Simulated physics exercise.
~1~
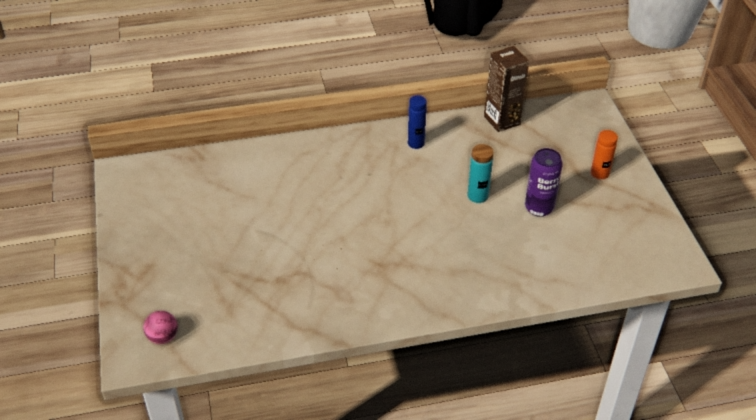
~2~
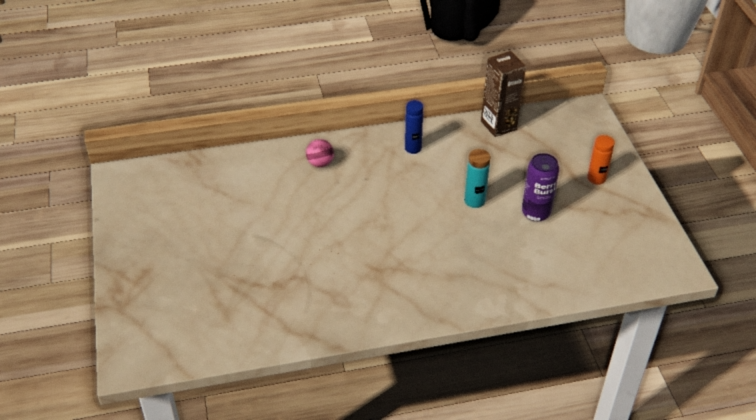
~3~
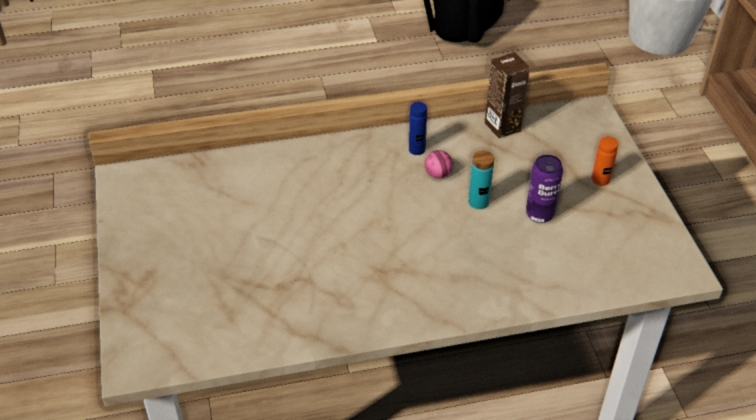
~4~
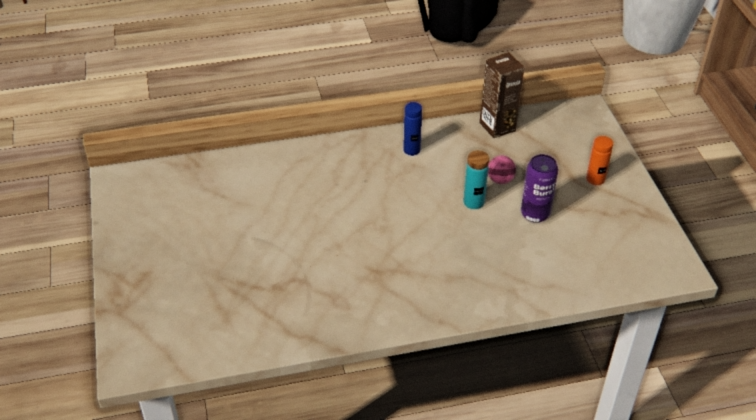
On a marble-patterned table, a pink ball rolls to the far rail, then rightward among standing containers, ending behind the turquoise shaker.
